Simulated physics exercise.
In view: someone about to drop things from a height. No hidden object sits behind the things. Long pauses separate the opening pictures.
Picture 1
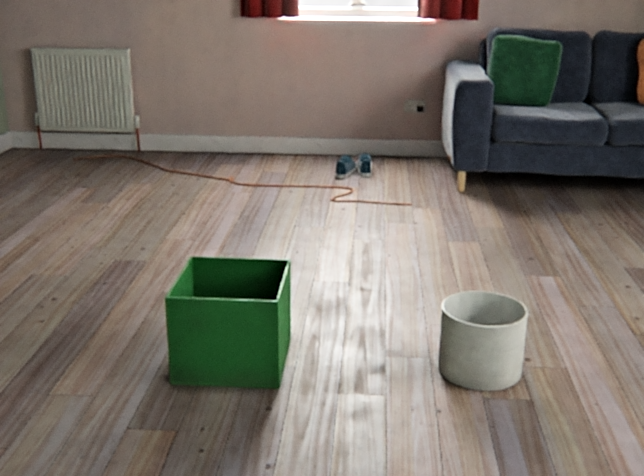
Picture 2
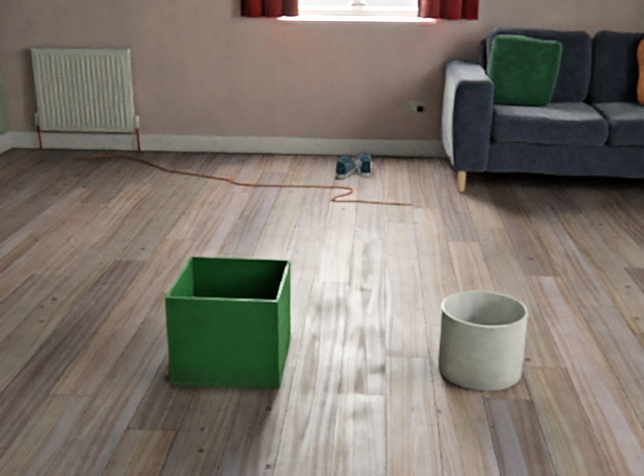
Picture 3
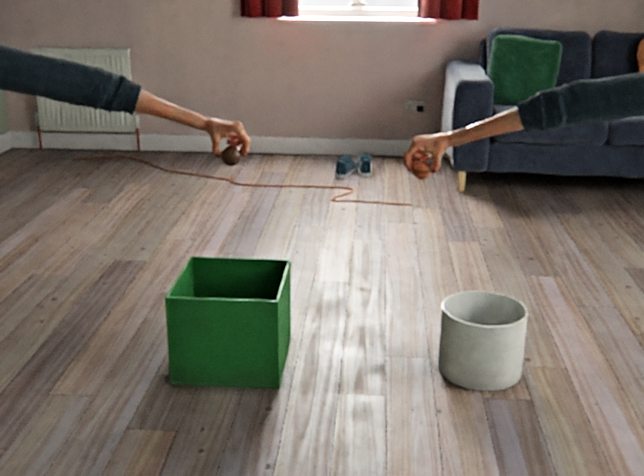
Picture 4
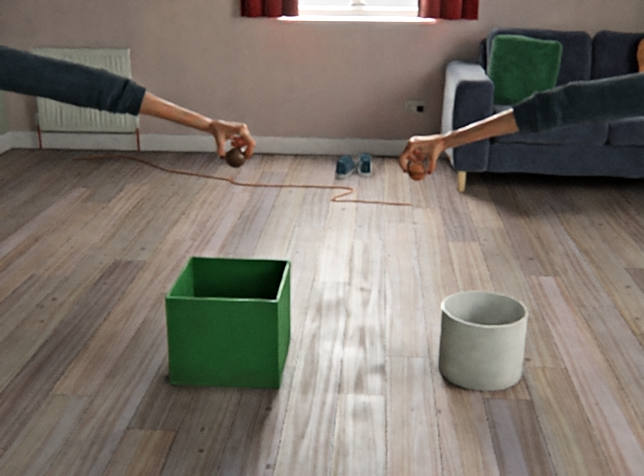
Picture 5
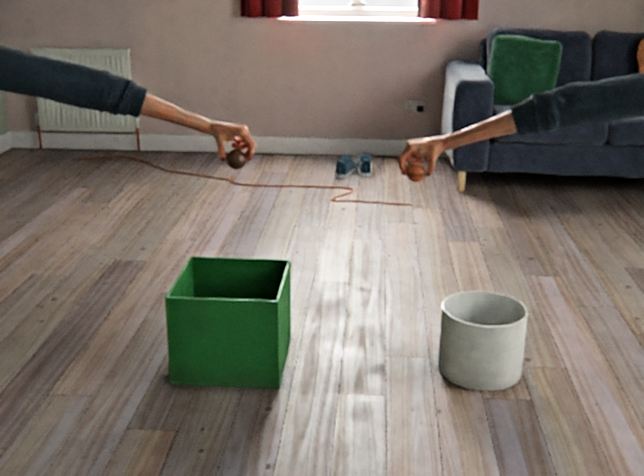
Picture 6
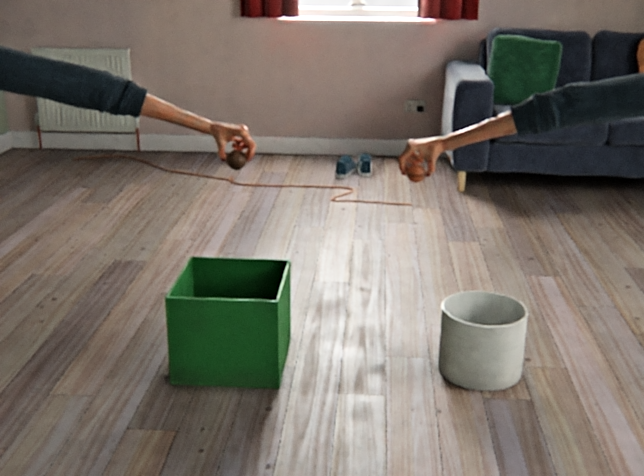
The footage shows a green square bin and a pale round basket on a wooden floor, then two arms reach in from opposite sides, the left holding a brown onion and the right an orange ball, and stay nearly still.
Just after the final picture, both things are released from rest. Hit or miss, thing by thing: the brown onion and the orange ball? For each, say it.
Brown onion: Hit; orange ball: Miss.
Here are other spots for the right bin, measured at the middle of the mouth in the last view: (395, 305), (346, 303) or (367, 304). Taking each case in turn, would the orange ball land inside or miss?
So the orange ball drops in the first time, fails to go in the second time and fails to go in the third time.
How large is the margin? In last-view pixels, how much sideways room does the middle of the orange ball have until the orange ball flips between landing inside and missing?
Go right by close to 36 pixels and it flips.
Then, 0.28 s past the last view, brown onion in the air near (239, 245); orange ball in the air near (412, 259).
Finally, the brown onion drops into the container, near (243, 350); the orange ball ends up outside, near (407, 359).
